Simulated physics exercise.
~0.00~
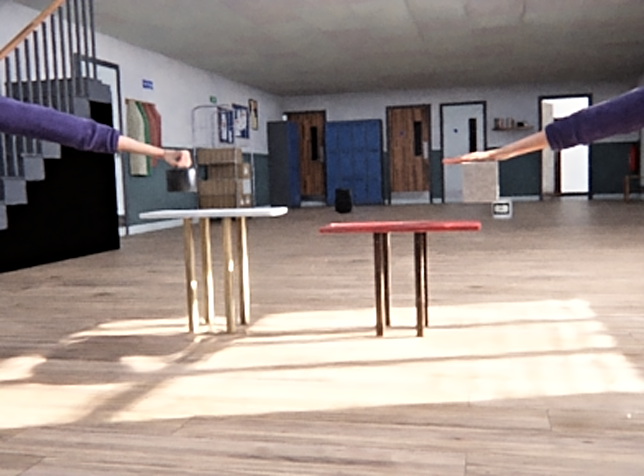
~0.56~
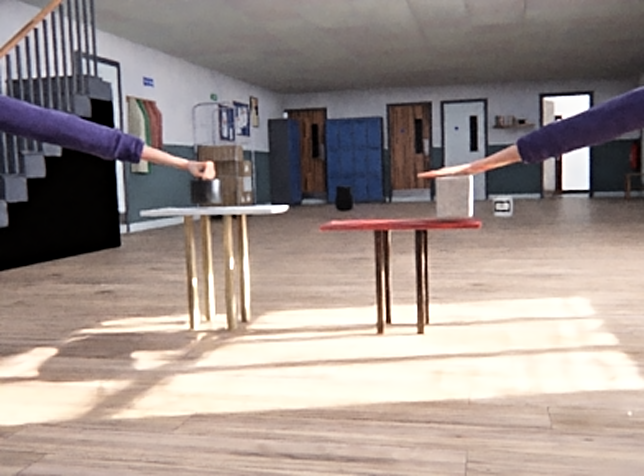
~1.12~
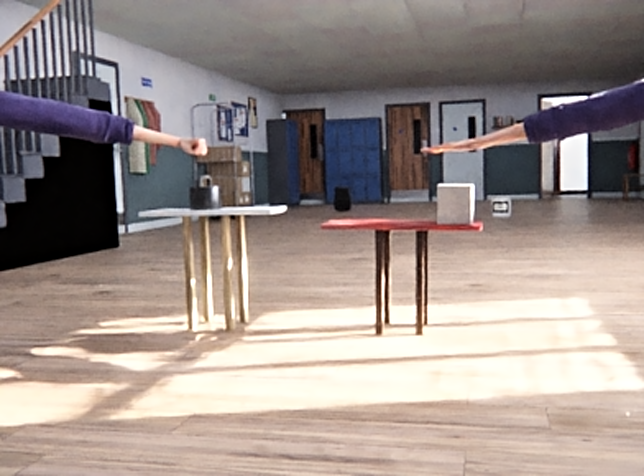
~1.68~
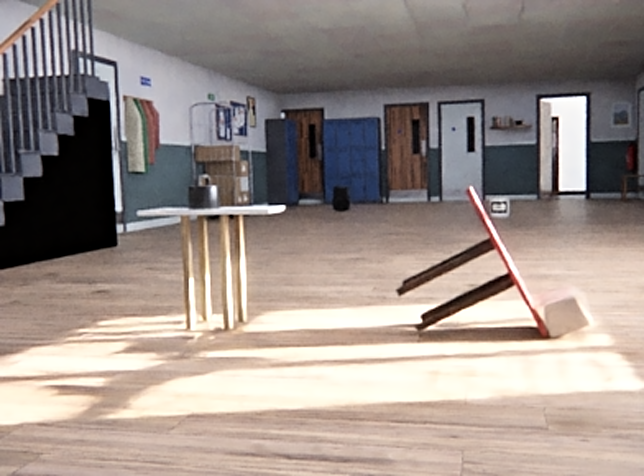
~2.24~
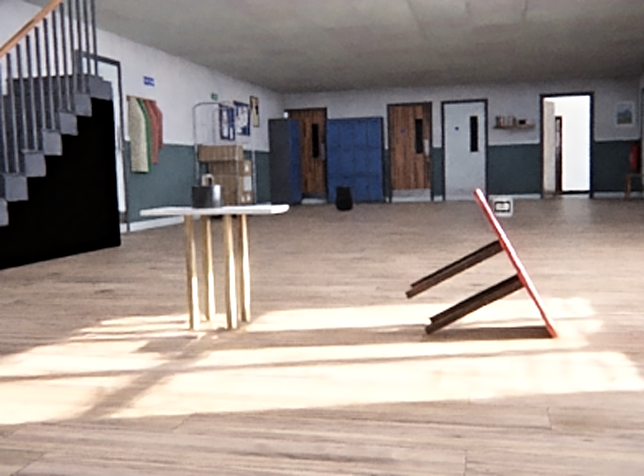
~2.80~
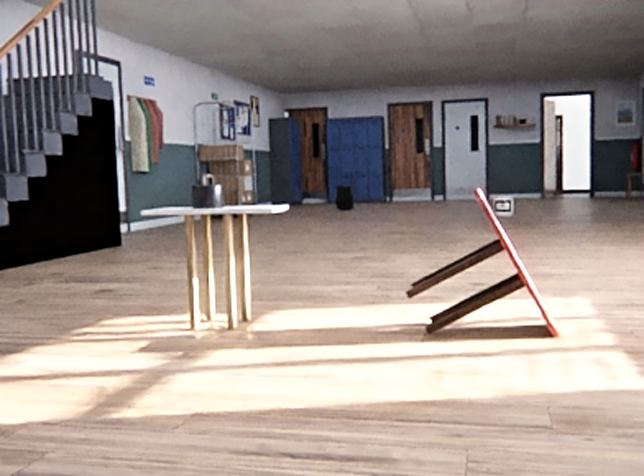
Two hands set objects on two small tables, and the red one tips over.
